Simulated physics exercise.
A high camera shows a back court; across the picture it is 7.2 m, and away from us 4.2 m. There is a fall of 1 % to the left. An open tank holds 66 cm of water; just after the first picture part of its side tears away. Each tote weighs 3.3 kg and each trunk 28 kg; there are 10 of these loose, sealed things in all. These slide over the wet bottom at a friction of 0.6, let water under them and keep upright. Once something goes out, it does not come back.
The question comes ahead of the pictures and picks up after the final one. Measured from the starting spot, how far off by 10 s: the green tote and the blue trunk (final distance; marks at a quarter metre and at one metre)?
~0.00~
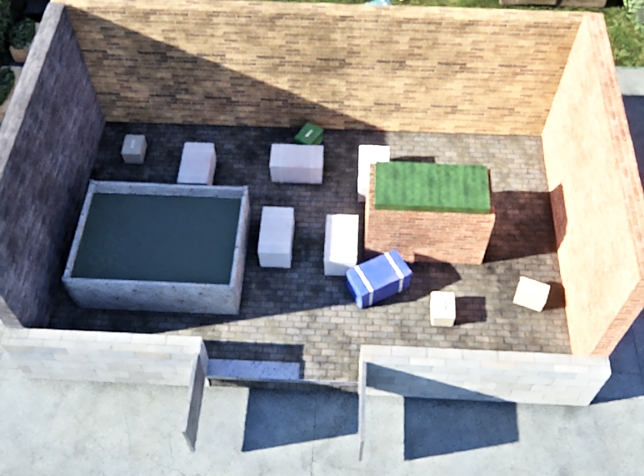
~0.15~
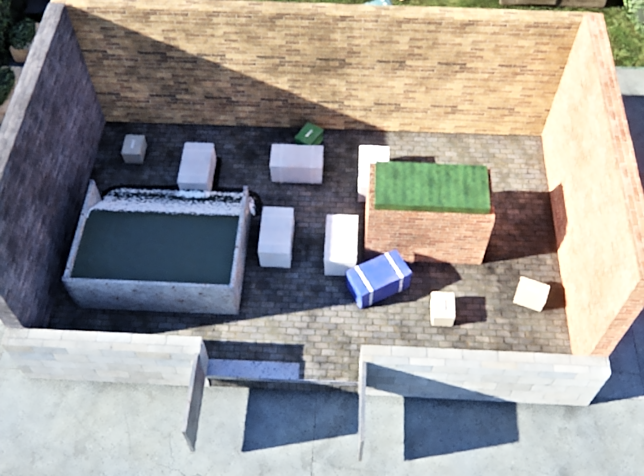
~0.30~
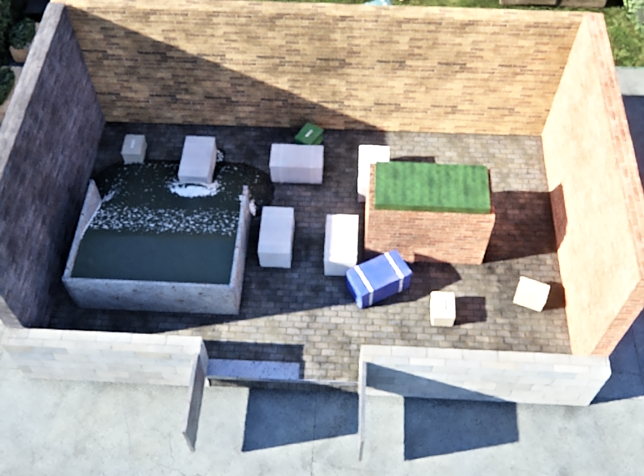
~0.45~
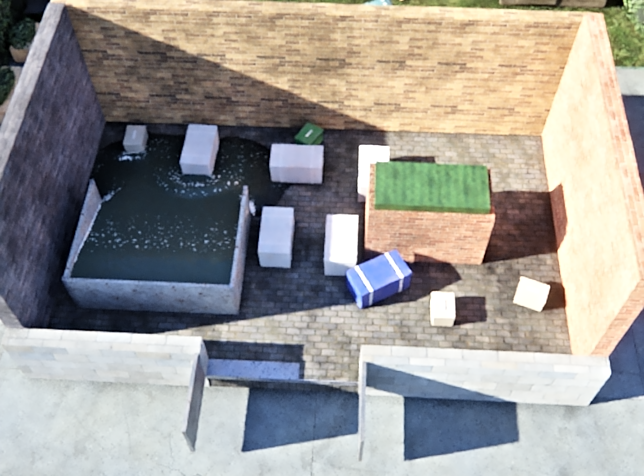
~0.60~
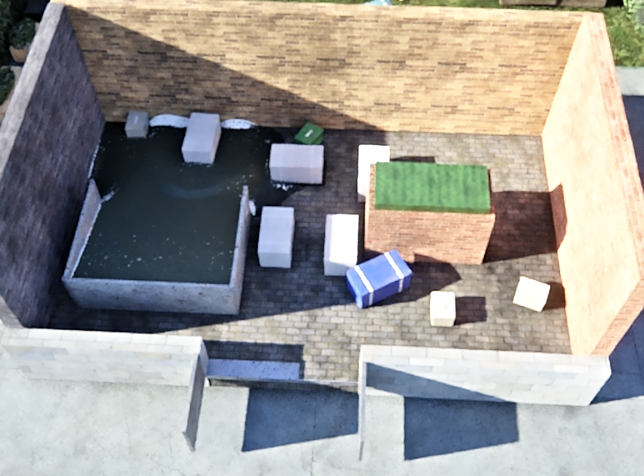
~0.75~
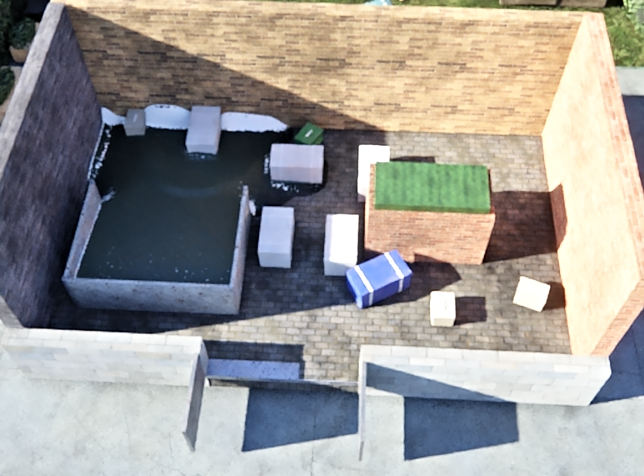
Final positions: The green tote lands far from its start, the blue trunk stays near its start.
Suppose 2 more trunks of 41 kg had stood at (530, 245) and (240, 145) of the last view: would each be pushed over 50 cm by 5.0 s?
One by one: Within it, then beyond it.
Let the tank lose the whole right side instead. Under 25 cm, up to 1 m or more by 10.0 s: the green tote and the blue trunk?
The green tote is swept a long way; the blue trunk is swept a long way.
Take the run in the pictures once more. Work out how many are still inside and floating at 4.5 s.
Of them, 3.
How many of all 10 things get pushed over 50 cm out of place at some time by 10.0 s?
It works out to 8.
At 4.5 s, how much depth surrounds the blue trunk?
Roughly 3 cm.
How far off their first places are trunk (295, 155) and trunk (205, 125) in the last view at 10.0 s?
Respectively: 400 cm / 300 cm.
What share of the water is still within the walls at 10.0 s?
About 92 per cent.
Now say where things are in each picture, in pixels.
The green tote at (309, 134) rests on the ground; the blue trunk at (379, 272) rests on the ground; water covers 3.6 m2; 0 of 10 have shifted, in the first frame.
The green tote at (309, 134) rests on the ground; the blue trunk at (379, 272) rests on the ground; 4.8 m2 under water; 0 of 10 have shifted, in the second frame.
The green tote at (309, 134), on the bottom; the blue trunk at (379, 272) rests on the ground; 6.1 m2 under water; 1 of 10 have shifted, in the third frame.
The green tote at (309, 134) rests on the ground; the blue trunk at (379, 272) rests on the ground; 7.6 m2 under water; 2 of 10 have shifted, in the fourth frame.
The green tote at (309, 134) rests on the ground; the blue trunk at (379, 272), on the bottom; 8.9 m2 under water; 2 of 10 have shifted, in the fifth frame.
The green tote at (309, 134) rests on the ground; the blue trunk at (379, 272), on the bottom; water covers 9.3 m2; 2 of 10 have shifted, in the sixth frame.
After 2.0 s the green tote is near (350, 144), 0.7 m from its start, afloat; the blue trunk is near (379, 272), 0.0 m from its start, aground; 0 of 10 are out; 3 afloat.
After 4.5 s the green tote is near (544, 166), 3.7 m from its start, afloat; the blue trunk is near (384, 278), 0.1 m from its start, aground; 0 of 10 are out; 3 afloat.
After 7.0 s the green tote is near (547, 314), 4.7 m from its start, afloat; the blue trunk is near (384, 278), 0.1 m from its start, aground; 0 of 10 are out; 5 afloat.
After 10.0 s the green tote is near (356, 318), 3.4 m from its start, afloat; the blue trunk is near (375, 271), 0.1 m from its start, afloat; 0 of 10 are out; 8 afloat.
